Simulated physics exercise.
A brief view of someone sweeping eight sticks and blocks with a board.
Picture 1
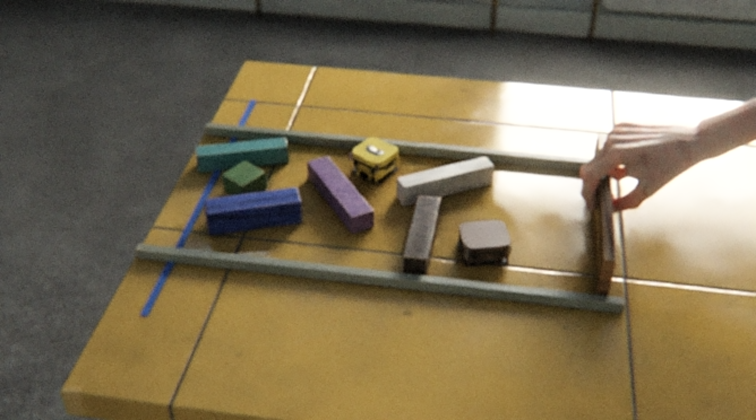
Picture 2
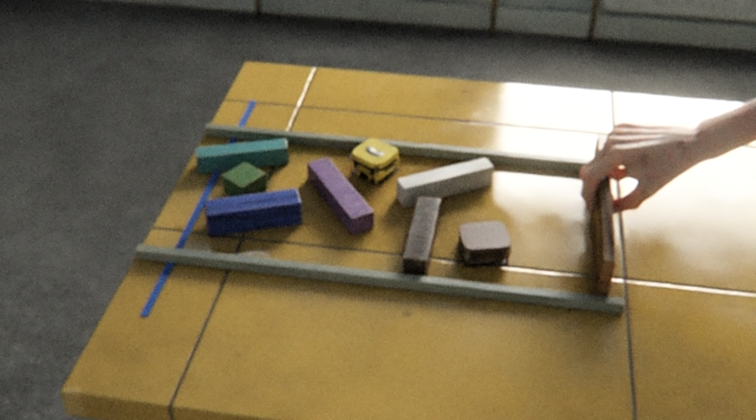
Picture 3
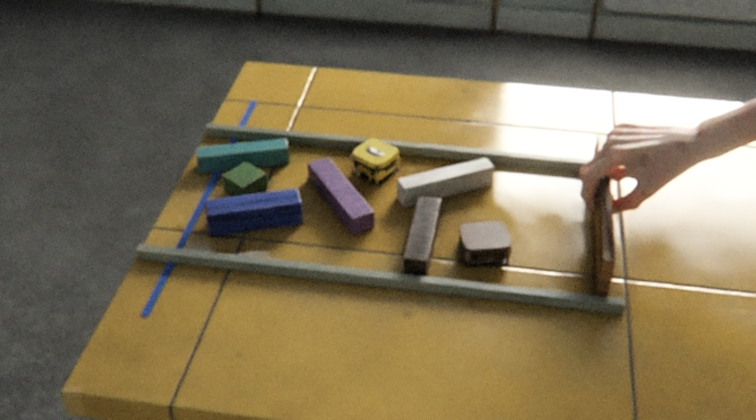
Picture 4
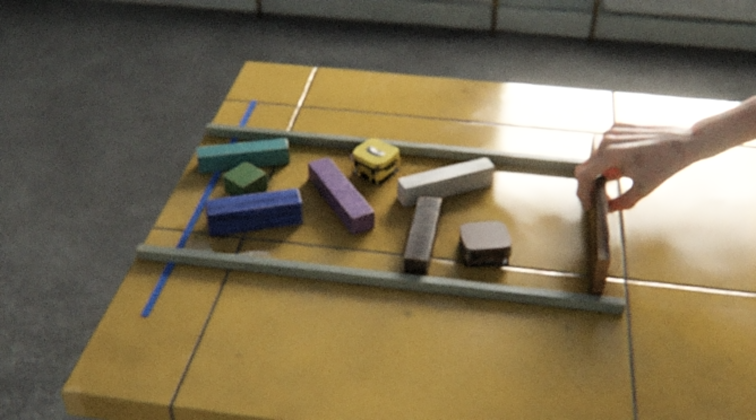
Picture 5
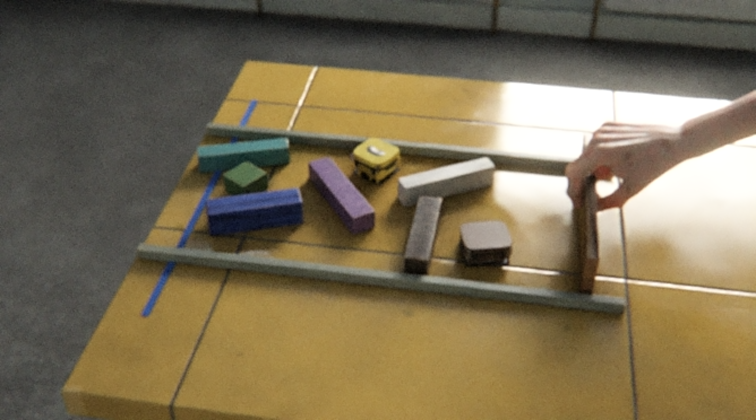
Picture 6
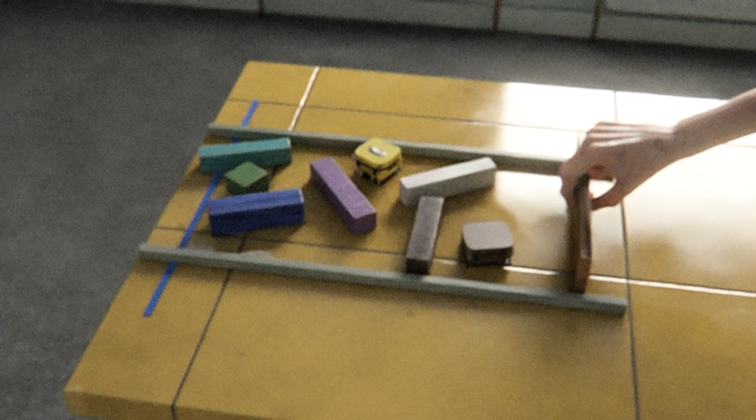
In the video, a hand holds a brown board upright at the right of two rails on a yellow table and slides it slightly left, while the eight colourful sticks and blocks between the rails stay practically still.
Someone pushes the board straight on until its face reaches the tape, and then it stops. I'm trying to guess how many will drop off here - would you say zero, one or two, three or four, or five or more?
I'd say five or more.
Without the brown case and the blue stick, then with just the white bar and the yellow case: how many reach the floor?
The count is 4 in the first case and 5 in the second.
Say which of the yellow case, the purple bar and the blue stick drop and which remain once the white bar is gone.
As for the yellow case, it is retained; the purple bar is not retained; the blue stick is not retained.
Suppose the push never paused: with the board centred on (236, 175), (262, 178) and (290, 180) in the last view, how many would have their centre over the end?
Respectively 4, 4 and 2.
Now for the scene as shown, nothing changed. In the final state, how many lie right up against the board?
Number: 1.
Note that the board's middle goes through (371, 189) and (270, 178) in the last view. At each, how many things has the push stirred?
I get 7 at the one place and 8 at the other.
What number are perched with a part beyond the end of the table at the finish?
Answer: 1.
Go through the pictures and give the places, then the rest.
Turquoise bar (242, 155); green block (244, 181); blue stick (254, 211); board (602, 212); tape (207, 192), in the first frame.
Green block (244, 183); purple bar (340, 194), in the second frame.
Blue stick (254, 212); yellow case (375, 162), in the third frame.
Turquoise bar (243, 156); white bar (446, 182), in the fourth frame.
Green block (246, 182); brown case (485, 245), in the fifth frame.
Turquoise bar (245, 155); green block (247, 182); blue stick (256, 212); board (581, 210); tape (210, 192), in the sixth frame.
Soon after, none off yet; turquoise bar at rest near (245, 155); green block at rest near (247, 182); blue stick at rest near (256, 212).
Then, none off yet; turquoise bar moved a little near (228, 153); green block moved about its own width near (196, 185); blue stick moved about its own width near (171, 210).
At rest, the number that fall off is five or more; fallen, white bar, black bar, yellow case, purple bar, blue stick, green block and turquoise bar.
